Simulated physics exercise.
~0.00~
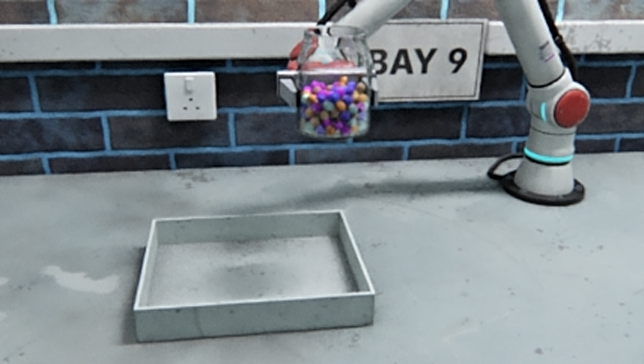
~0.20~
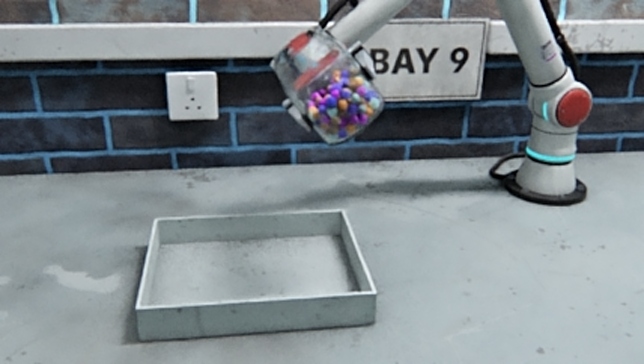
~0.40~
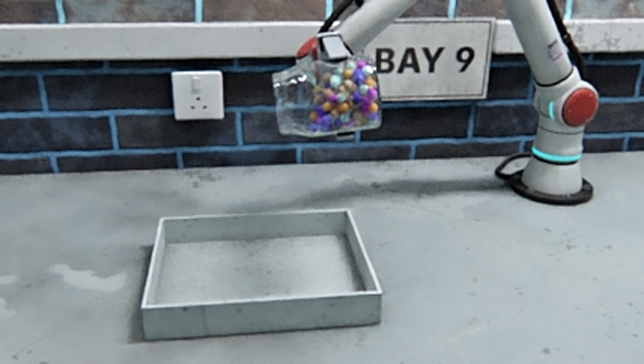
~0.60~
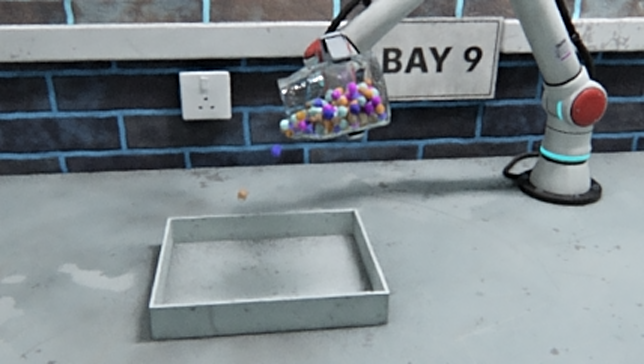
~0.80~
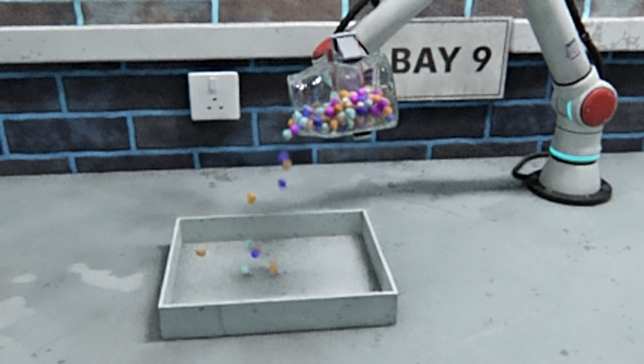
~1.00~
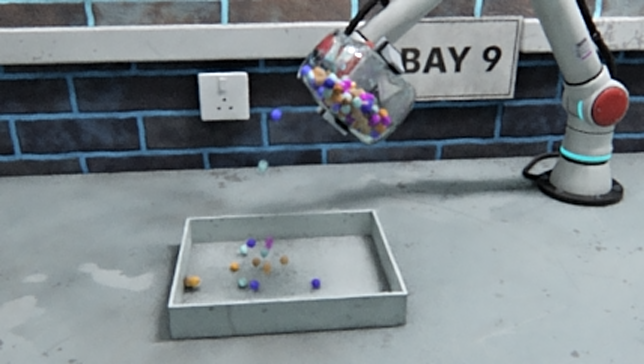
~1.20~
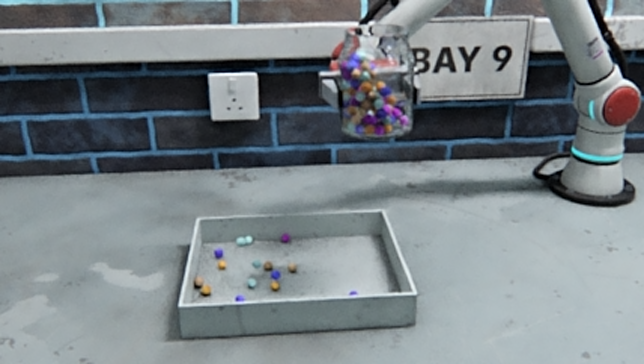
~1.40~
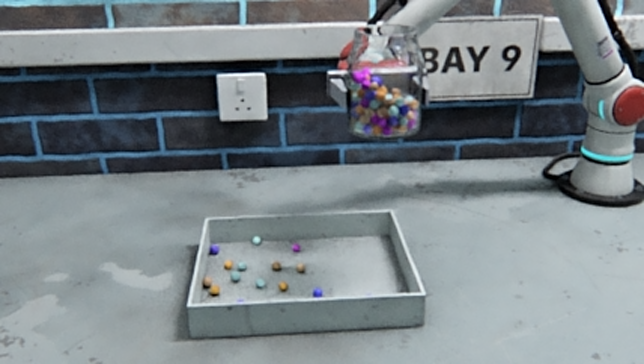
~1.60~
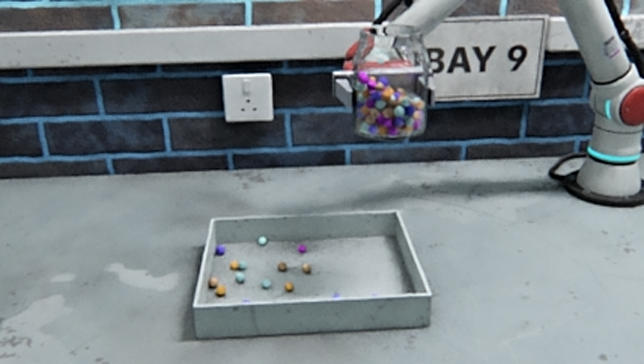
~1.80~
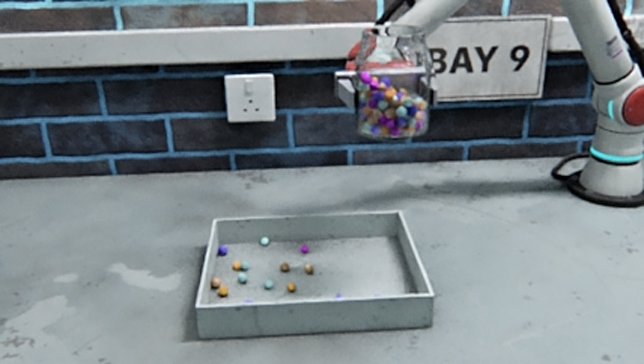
Robotic arm tipping a clear jar of colourful sweets over a grey tray, spilling a few, then righting it still mostly full.
